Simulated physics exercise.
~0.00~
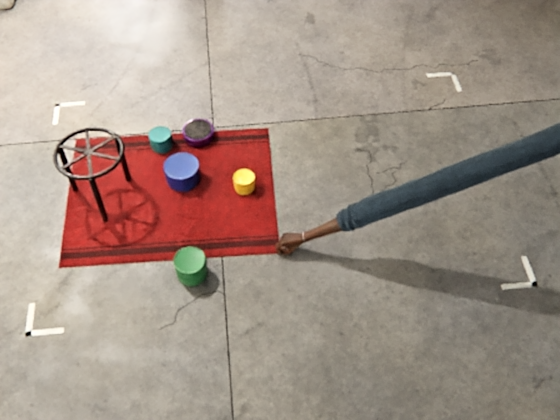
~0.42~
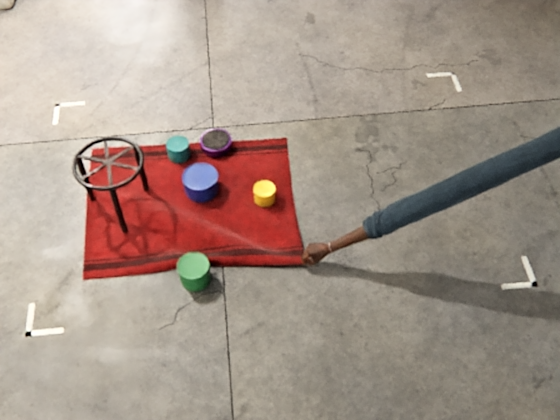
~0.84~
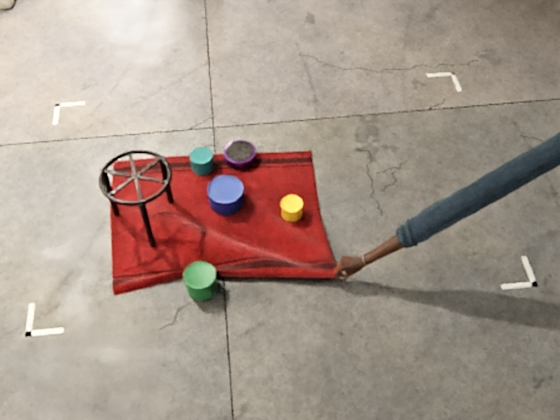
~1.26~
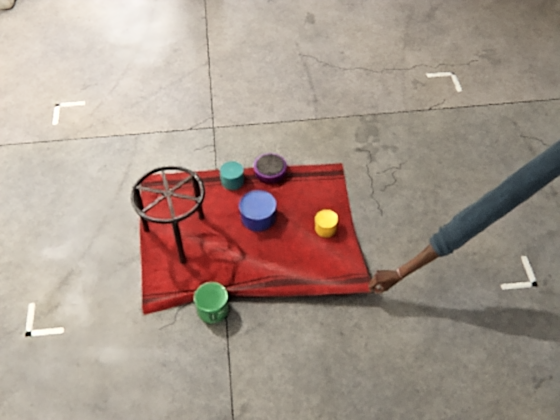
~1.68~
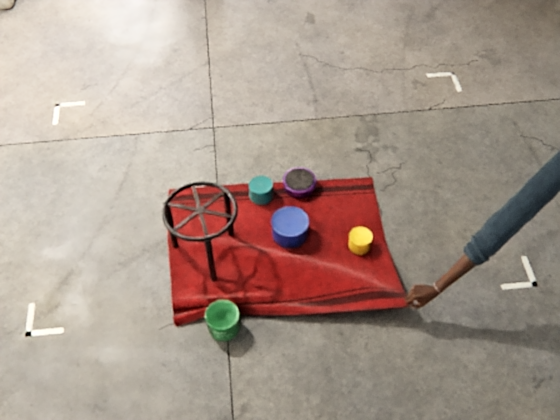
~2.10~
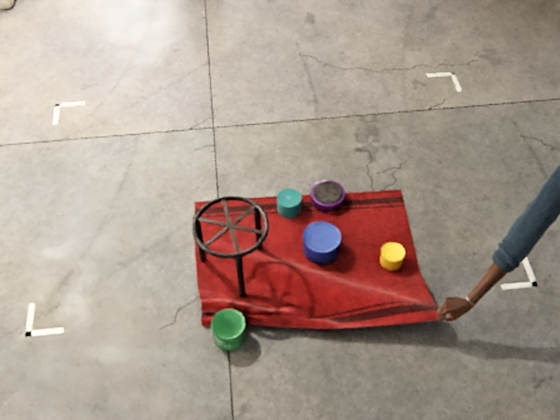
On a concrete shop floor, a hand drags a red rug right and toward the viewer, carrying a stool and colourful containers along.
